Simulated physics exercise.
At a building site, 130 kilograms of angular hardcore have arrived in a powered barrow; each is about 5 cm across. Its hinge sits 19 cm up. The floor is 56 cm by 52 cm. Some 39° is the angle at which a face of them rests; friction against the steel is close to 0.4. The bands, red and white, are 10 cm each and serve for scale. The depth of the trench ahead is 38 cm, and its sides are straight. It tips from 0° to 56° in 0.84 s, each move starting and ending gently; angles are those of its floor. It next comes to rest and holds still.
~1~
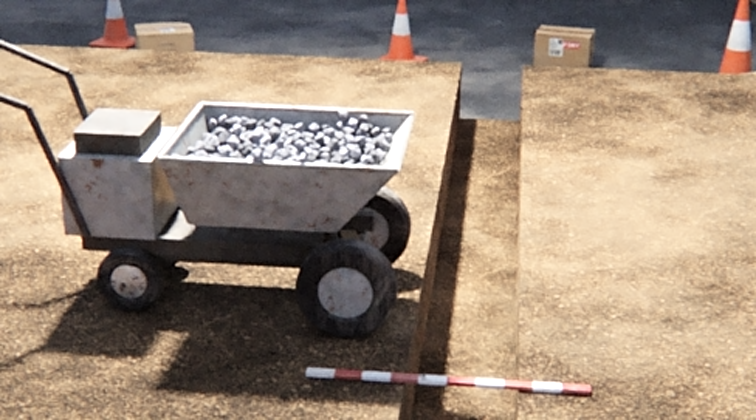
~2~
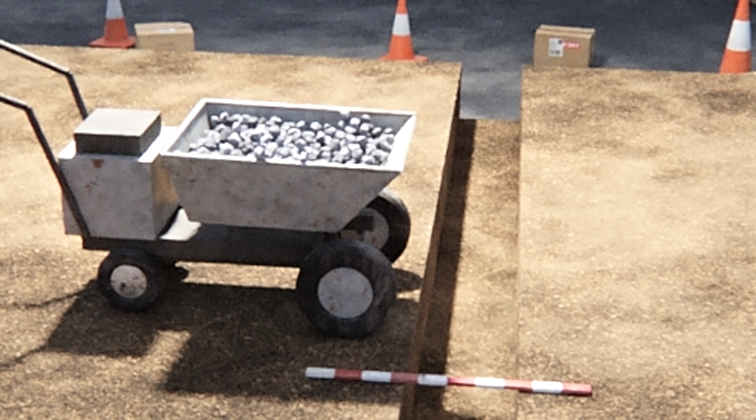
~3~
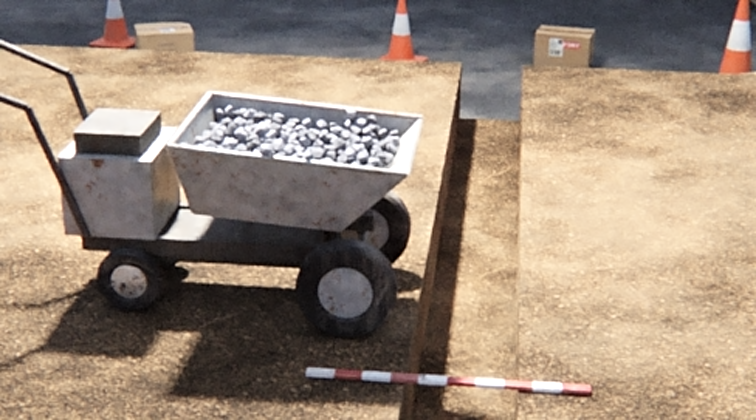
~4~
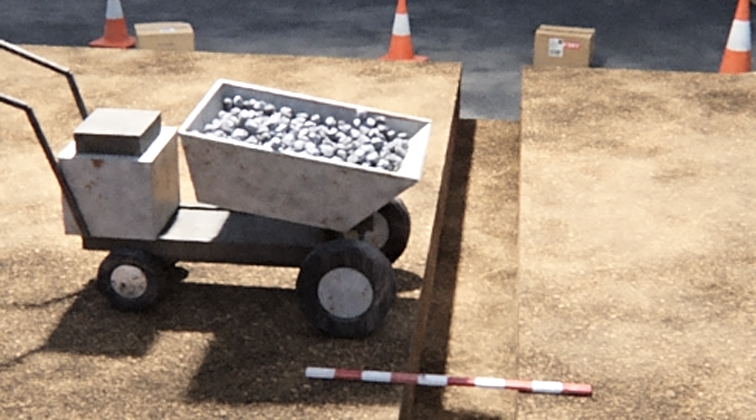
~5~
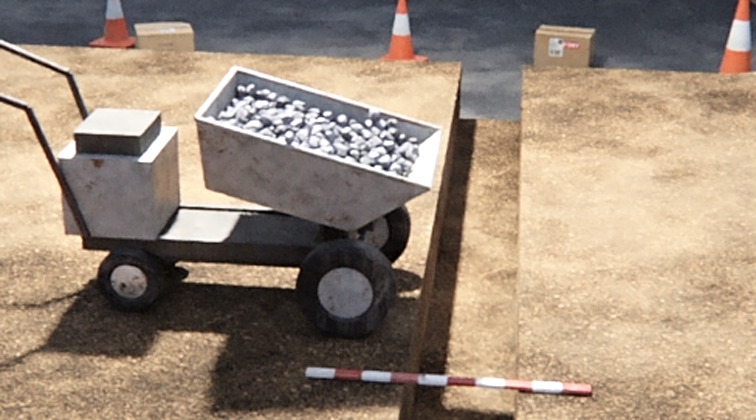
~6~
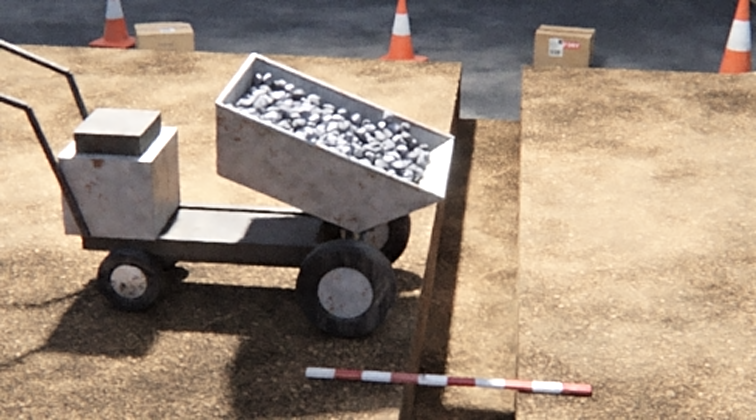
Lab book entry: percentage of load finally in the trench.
Approx. 15 percent.
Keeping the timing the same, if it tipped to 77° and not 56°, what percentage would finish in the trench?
Some 45% would finish there.
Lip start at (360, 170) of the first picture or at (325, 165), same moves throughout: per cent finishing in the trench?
Roughly 25 in a hundred from the first, 30 in a hundred from the second.
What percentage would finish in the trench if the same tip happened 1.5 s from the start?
About 10%.
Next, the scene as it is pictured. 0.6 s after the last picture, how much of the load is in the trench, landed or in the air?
By then, around 5 percent.
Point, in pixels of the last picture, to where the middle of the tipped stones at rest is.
The stones end up centred near (530, 309).
Then, 0.3 s after the last picture the floor is at 47°, 100 % in the tray; the foremost stones are at (459, 207).
Then, 0.6 s after the last picture the floor is at 56°, 96 % in the tray, 3 % in the trench, 1 % past the trench; the foremost stones are at (533, 300).
Then, 0.9 s after the last picture the floor is at 56°, 77 % in the tray, 7 % in the trench, 16 % past the trench; the foremost stones are at (620, 309).
Then, 2.9 s after the last picture the floor is at 56°, 67 % in the tray, 15 % in the trench, 18 % past the trench; the foremost stones are at (668, 307).
